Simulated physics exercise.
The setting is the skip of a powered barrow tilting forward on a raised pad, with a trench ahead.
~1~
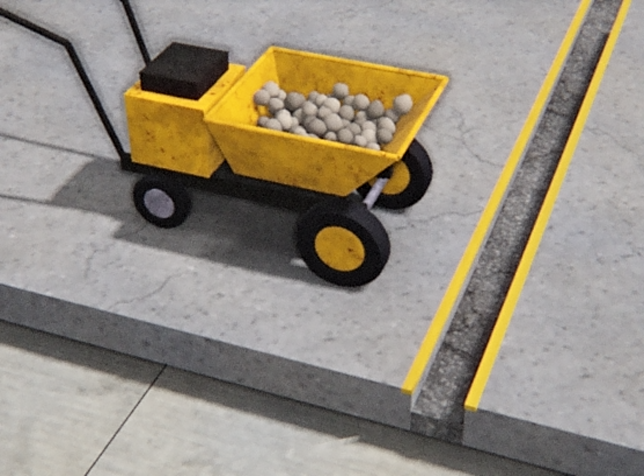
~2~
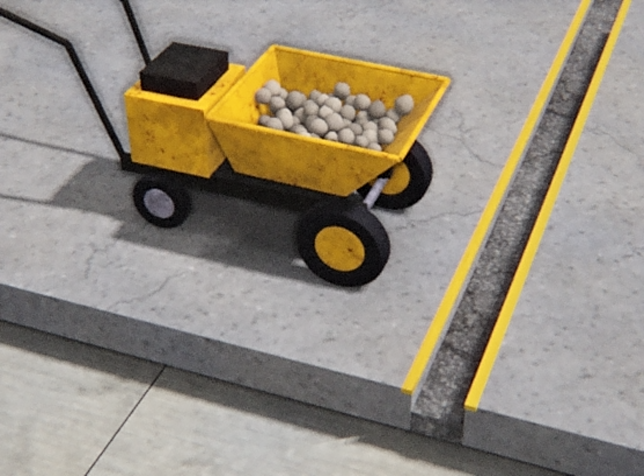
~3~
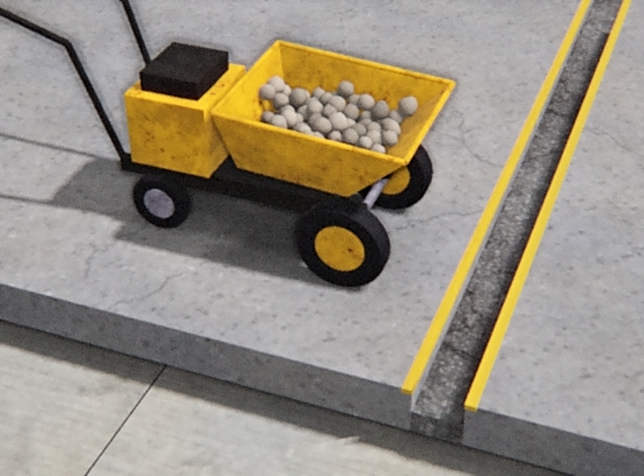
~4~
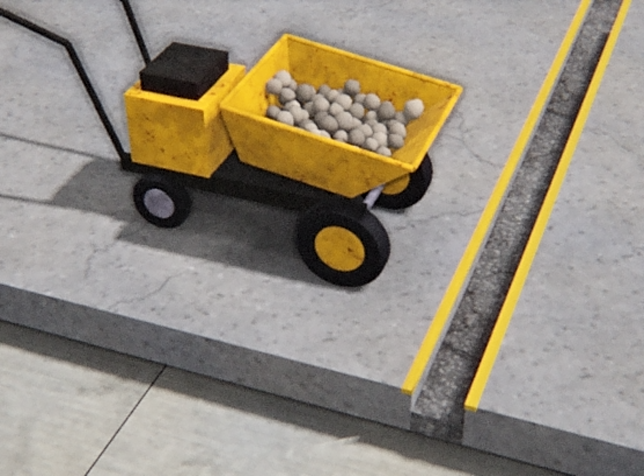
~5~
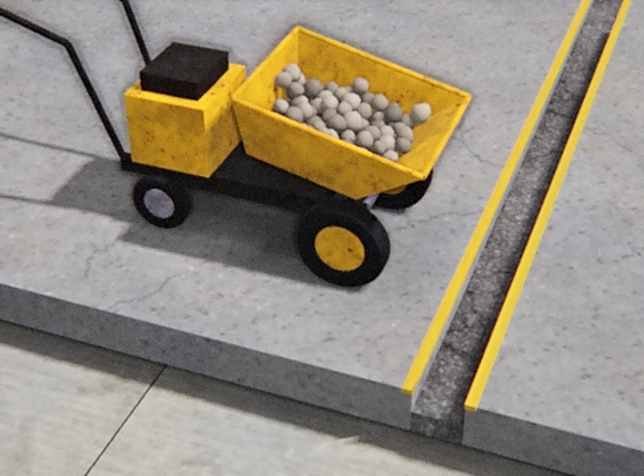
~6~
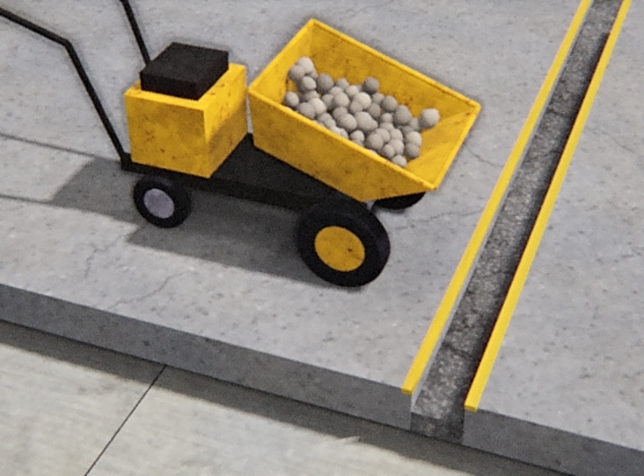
The yellow skip of a powered barrow, seen from above and to one side, sits on a raised grey concrete pad. It holds rounded pale stones behind black wheels with yellow hubs, with a dark engine block and handles at left and a narrow yellow-edged trench at right. Slowly at first, then more clearly, the skip tilts forward to the right, its stones moving with it, while the wheels and camera stay still.
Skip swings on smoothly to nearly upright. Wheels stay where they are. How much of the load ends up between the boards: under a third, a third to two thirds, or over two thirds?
The fraction in the trench lies from one third to two thirds.
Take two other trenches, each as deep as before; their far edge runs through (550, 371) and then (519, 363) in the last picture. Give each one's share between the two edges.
90 and 80 percent.
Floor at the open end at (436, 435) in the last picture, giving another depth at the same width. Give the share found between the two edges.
I'd put it at about 70 in a hundred.
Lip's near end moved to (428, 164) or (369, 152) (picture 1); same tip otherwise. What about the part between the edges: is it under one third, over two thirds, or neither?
In the first case under a third, in the second case the middle third.
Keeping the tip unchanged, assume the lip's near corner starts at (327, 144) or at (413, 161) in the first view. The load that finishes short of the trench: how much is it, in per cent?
Near 30 and 0 percent respectively.
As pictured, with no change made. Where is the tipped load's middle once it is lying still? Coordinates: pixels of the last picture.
Last view, centre at rest - approx. (508, 273).
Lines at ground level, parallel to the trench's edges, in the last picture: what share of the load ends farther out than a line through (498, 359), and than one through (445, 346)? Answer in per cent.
Close to 30 and 70 per cent respectively.
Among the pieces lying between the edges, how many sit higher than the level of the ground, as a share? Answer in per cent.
10 %, roughly.
Just after the last frame, skip tipped steeply; every one in the skip.
A moment on, skip tipped right over; roughly half in the skip; roughly a quarter in or heaped over the trench; roughly a quarter beyond it.
Further on, skip tipped right over; roughly a quarter in the skip; roughly half in or heaped over the trench; roughly a third beyond it.
When it is over, skip tipped right over; roughly a quarter in the skip; roughly half in or heaped over the trench; roughly a third beyond it.
